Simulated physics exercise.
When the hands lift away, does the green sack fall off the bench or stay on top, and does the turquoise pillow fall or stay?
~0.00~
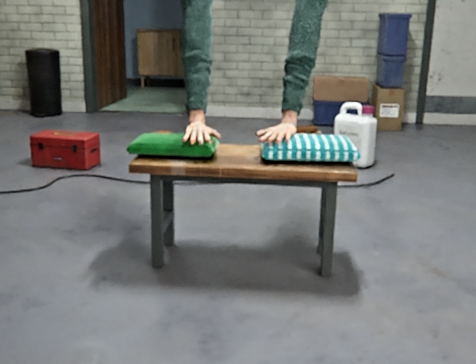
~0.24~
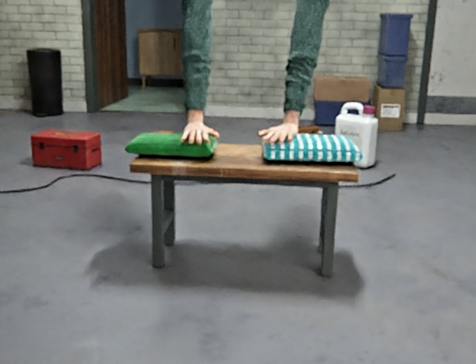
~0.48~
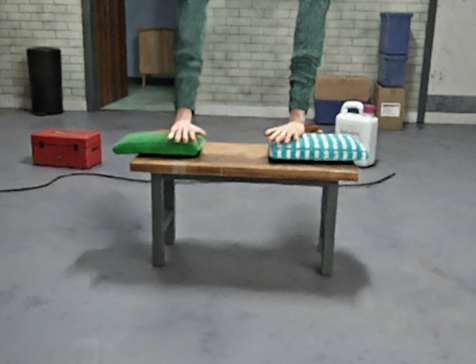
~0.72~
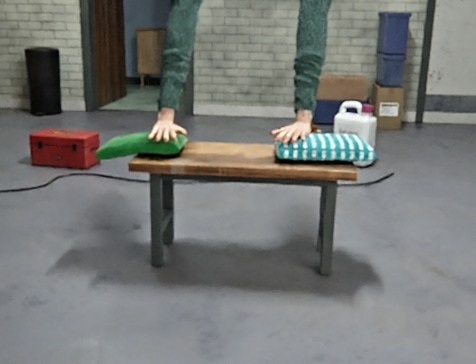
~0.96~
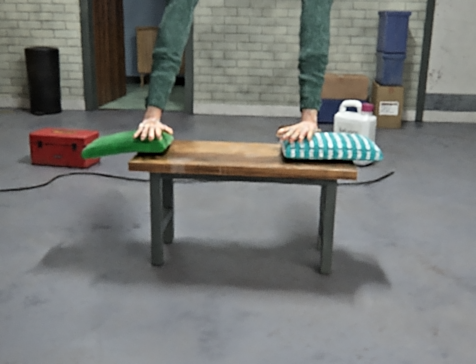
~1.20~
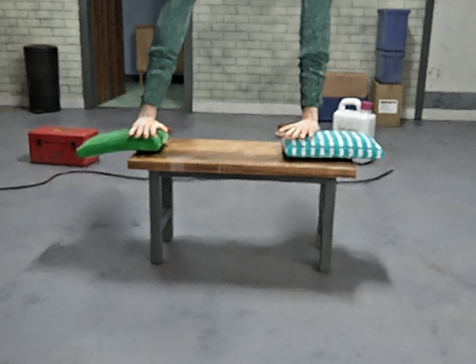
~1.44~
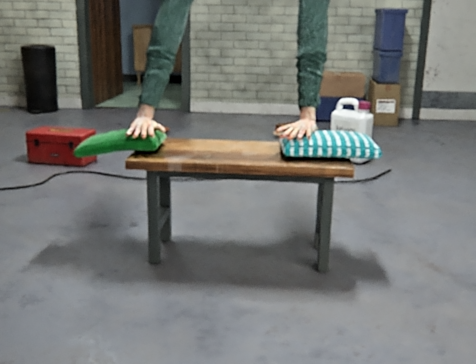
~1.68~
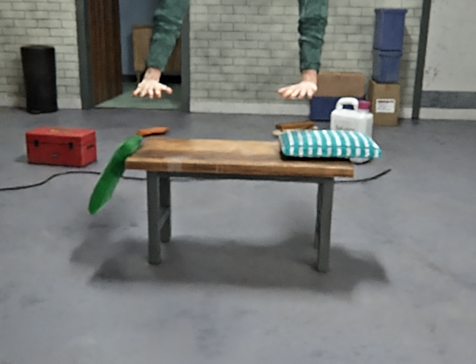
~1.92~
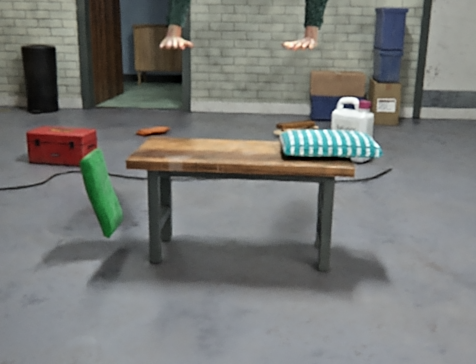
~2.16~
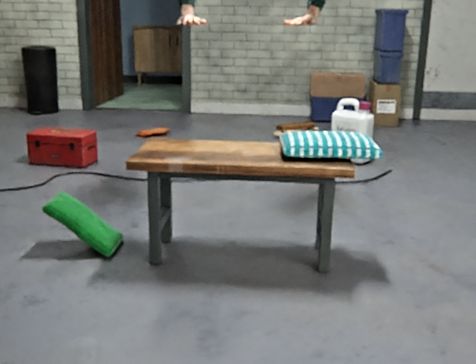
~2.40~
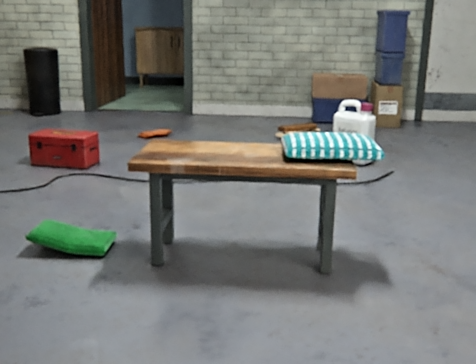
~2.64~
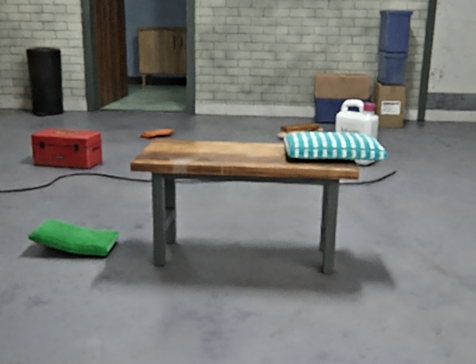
The green sack slumps off the left end of the bench and lands on the floor. The turquoise pillow stays on top at the right end.
Green sack and checked turquoise pillow pushed apart by two hands on a bench, the sack dropping to the floor once released.
